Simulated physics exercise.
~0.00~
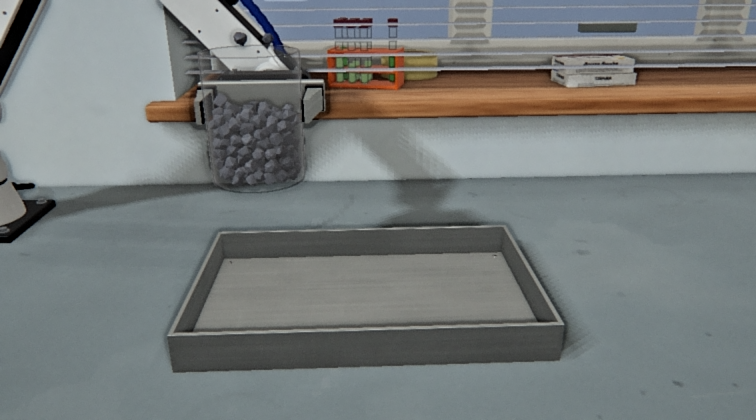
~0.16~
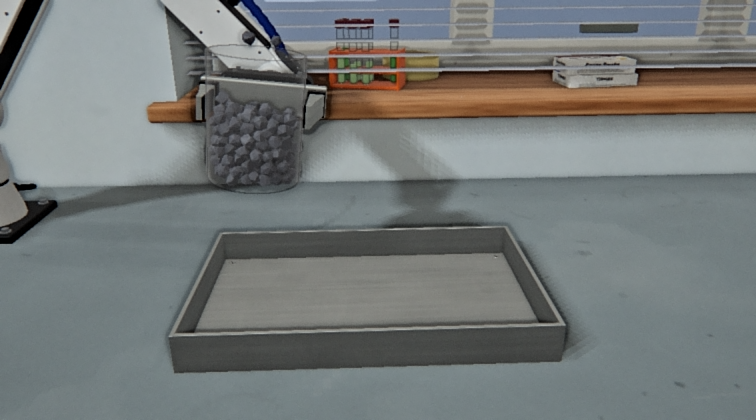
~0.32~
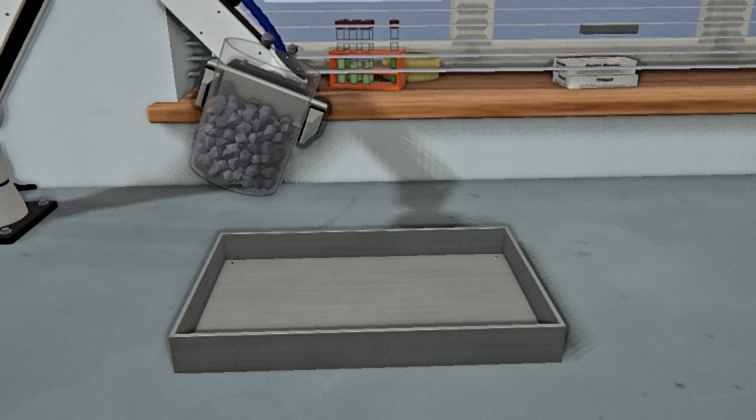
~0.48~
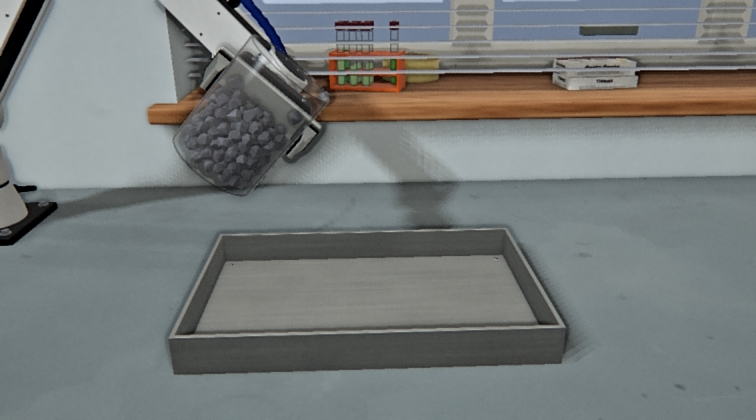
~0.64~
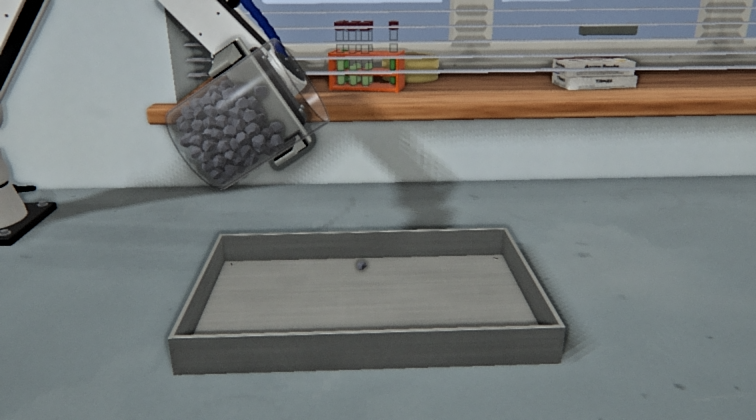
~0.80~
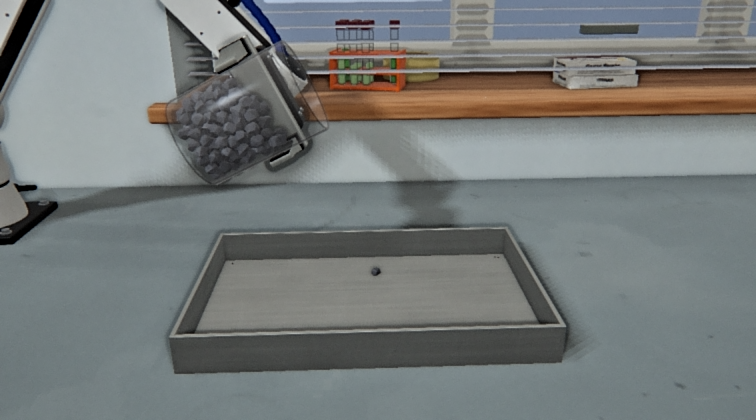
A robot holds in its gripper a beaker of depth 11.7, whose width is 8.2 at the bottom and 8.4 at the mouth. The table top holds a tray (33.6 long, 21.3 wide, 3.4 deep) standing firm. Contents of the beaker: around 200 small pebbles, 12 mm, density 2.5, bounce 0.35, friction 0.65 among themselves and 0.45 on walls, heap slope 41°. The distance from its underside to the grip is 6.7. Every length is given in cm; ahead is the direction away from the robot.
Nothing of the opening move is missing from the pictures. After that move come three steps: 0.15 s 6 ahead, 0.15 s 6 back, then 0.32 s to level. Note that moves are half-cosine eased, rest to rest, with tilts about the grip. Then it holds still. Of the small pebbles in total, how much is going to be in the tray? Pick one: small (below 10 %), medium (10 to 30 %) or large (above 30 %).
Small.
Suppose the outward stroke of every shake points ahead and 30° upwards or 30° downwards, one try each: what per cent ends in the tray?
I'd say close to 10 percent for the first and close to 0 percent for the second.
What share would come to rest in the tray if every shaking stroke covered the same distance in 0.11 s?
It would be some 20 %.
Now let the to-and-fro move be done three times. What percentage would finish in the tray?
Probably about 10 in a hundred.
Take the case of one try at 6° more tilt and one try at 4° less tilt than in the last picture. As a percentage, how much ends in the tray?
Roughly 10 per cent on the first try and 5 per cent on the second.
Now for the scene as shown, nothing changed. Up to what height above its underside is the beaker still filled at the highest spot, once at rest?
I'd say close to 9.5 cm.
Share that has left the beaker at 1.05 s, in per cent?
Share gone: Around 0 %.
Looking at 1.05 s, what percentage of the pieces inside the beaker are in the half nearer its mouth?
Around 40 percent.
By 1.05 s, tilted 64° forward, highest piece 22 above the table; 195 in the beaker, 1 in the tray, 4 in flight or on a rim.
By 1.30 s, tilted 21° forward, highest piece 24 above the table; 189 in the beaker, 11 in the tray.
By 1.62 s, level, highest piece 24 above the table; 189 in the beaker, 11 in the tray.
By 2.67 s, level, highest piece 24 above the table; 189 in the beaker, 11 in the tray.
Final count, 189 in the beaker, 11 in the tray. That is 6 % in the tray.
